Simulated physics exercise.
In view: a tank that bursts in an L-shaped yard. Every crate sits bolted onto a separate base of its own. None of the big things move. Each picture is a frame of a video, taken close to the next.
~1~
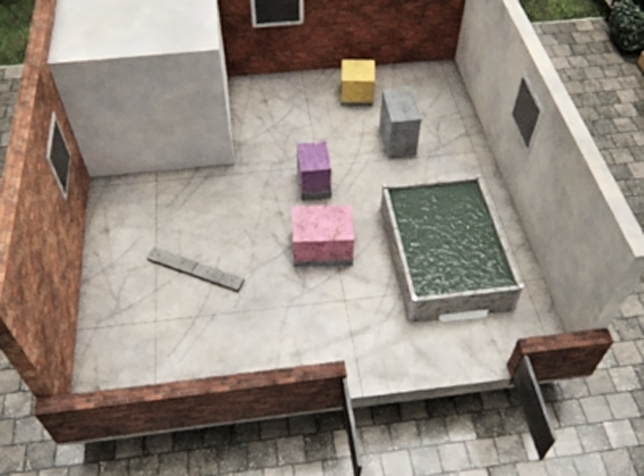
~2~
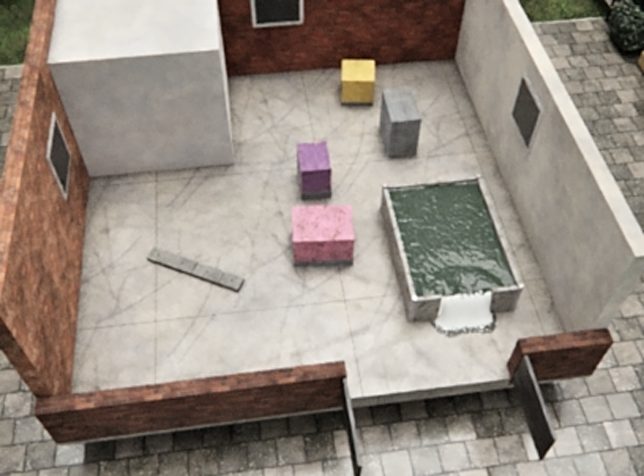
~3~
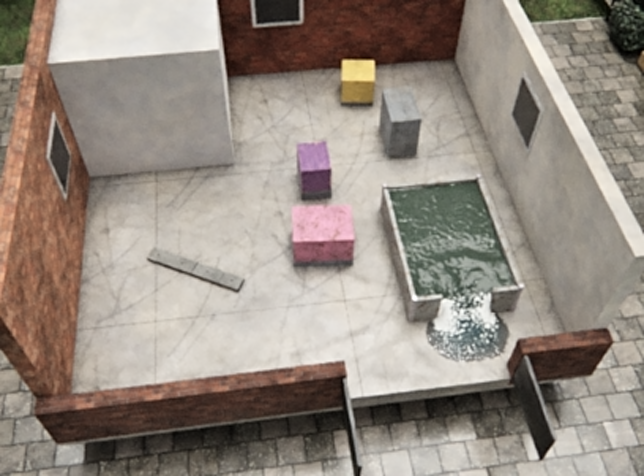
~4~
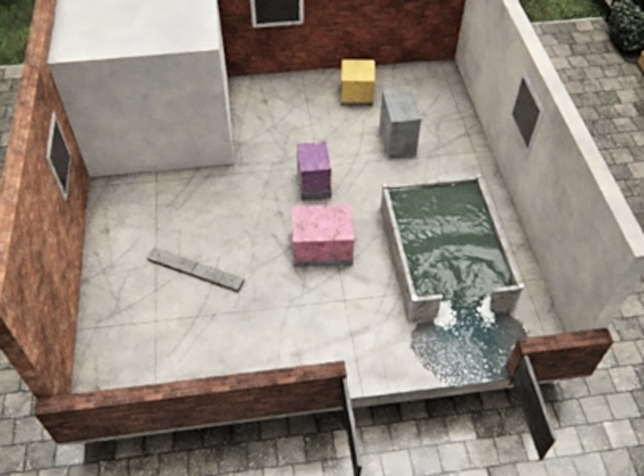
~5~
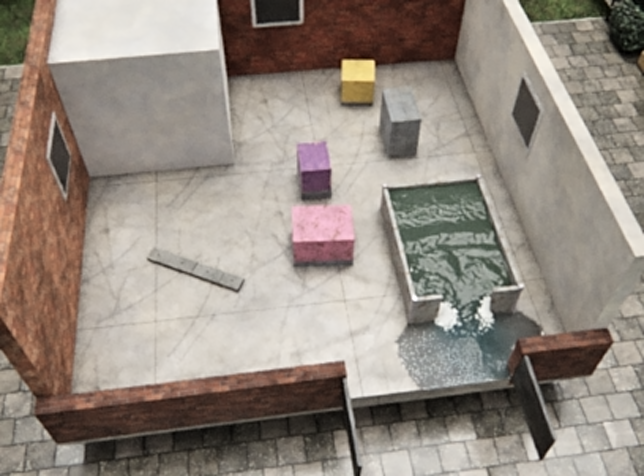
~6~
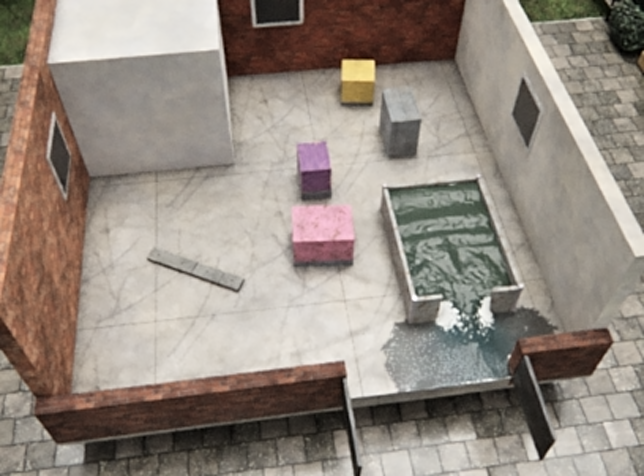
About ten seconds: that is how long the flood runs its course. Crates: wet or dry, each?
Yellow crate dry, pink crate dry, purple crate dry.
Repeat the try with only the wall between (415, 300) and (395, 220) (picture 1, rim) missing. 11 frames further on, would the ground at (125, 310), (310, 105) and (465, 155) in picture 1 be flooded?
So it's liquid at the first, nothing at the second and nothing at the third.
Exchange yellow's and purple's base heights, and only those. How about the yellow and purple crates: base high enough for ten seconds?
Yellow: Untouched, purple: Untouched.
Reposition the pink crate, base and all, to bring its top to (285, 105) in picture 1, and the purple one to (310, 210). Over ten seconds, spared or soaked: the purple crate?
I'd say the purple is not reached.
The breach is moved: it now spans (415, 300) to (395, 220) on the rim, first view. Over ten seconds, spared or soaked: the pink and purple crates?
Note - pink goes wet, purple remains untouched.
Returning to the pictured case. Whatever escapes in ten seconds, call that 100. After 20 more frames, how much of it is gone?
Around 55 percent.
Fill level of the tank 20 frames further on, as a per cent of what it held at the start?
I'd say around 52 per cent.
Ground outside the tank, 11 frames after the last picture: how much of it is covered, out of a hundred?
By my count, 5 percent.
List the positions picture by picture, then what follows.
In the first picture, still water in the water tank at (448, 237).
In the second picture, the front is at (489, 327), out from the gap at (463, 306).
In the third picture, the front is at a hidden place, out from the gap at (463, 307).
In the fourth picture, the front is at a hidden place, out from the gap at (462, 307).
In the fifth picture, water pours out at (463, 307) and has run to a hidden place.
In the sixth picture, water pours out at (463, 307) and has run to a hidden place.
A moment on, water covers 5 % of the floor; the yellow crate not reached, the pink crate not reached, the purple crate not reached.
Next, water covers 5 % of the floor; the yellow crate not reached, the pink crate not reached, the purple crate not reached.
Then, water covers 10 % of the floor; the yellow crate not reached, the pink crate not reached, the purple crate not reached.
Later, water covers 20 % of the floor; the yellow crate not reached, the pink crate not reached, the purple crate not reached.
In the end, water covers 20 % of the floor; the yellow crate stayed above the water, the pink crate stayed above the water, the purple crate stayed above the water.
